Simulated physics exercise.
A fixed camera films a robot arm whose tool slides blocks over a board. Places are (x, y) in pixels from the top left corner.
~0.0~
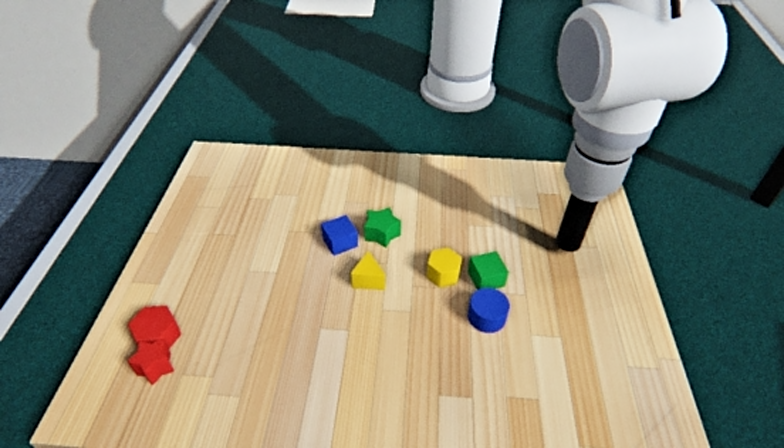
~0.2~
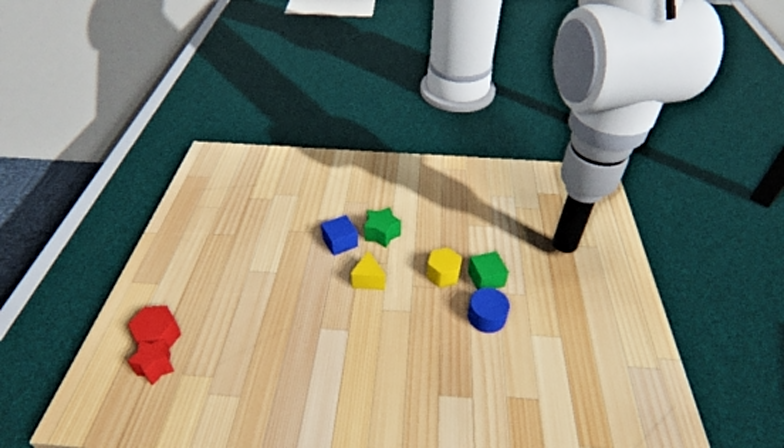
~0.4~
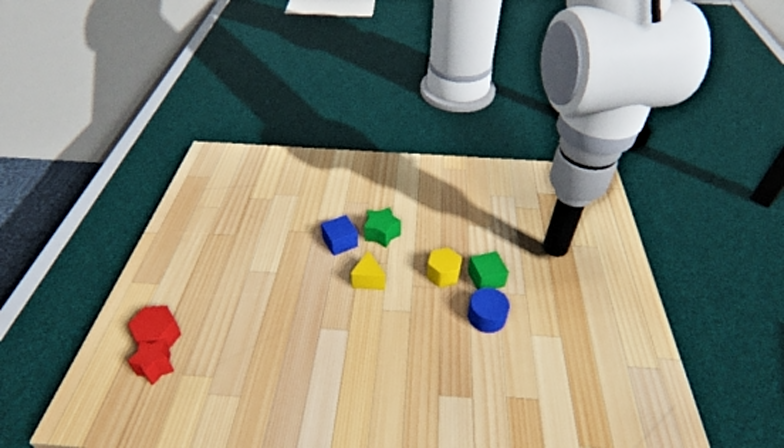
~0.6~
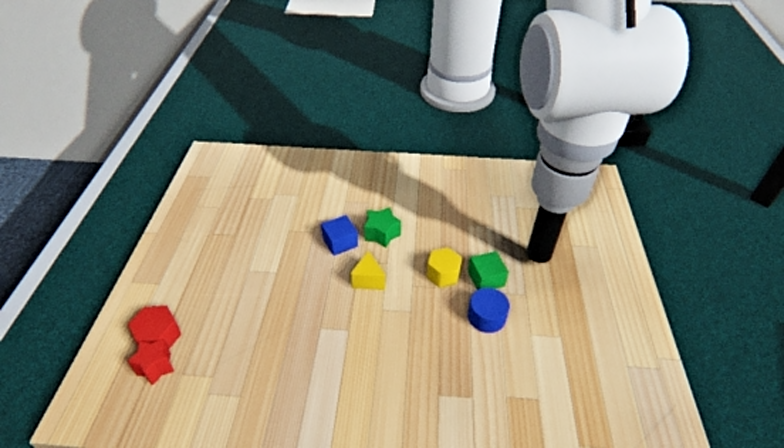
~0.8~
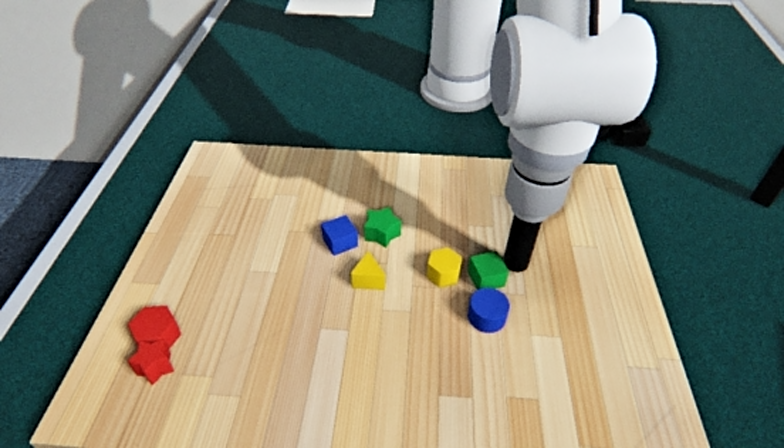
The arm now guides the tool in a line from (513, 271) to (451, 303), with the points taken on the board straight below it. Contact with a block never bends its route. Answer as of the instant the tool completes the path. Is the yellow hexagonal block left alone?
I believe not.
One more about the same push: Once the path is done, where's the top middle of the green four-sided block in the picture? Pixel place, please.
I'd guess (421, 279).
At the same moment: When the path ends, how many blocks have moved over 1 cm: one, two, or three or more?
A pair of blocks is moved.
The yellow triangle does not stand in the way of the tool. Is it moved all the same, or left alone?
That block remains where it is.
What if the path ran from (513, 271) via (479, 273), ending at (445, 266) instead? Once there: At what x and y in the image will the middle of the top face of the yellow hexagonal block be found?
Most likely (418, 261).
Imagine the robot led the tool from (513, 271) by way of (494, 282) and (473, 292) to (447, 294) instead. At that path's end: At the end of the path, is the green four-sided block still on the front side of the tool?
Yes, that is what happens.
The first path, step by step. One third of the way, tool at (495, 273); yellow hexagonal block at (437, 259); green four-sided block at (468, 269), turned 20° clockwise.
Two thirds of the way, tool at (474, 284); yellow hexagonal block at (419, 258); green four-sided block at (444, 275), turned 45° clockwise.
At the end, tool at (452, 295); yellow triangle unmoved; yellow hexagonal block at (407, 256), turned 35° clockwise; green four-sided block at (421, 279), turned 70° clockwise; blue cylinder unmoved.
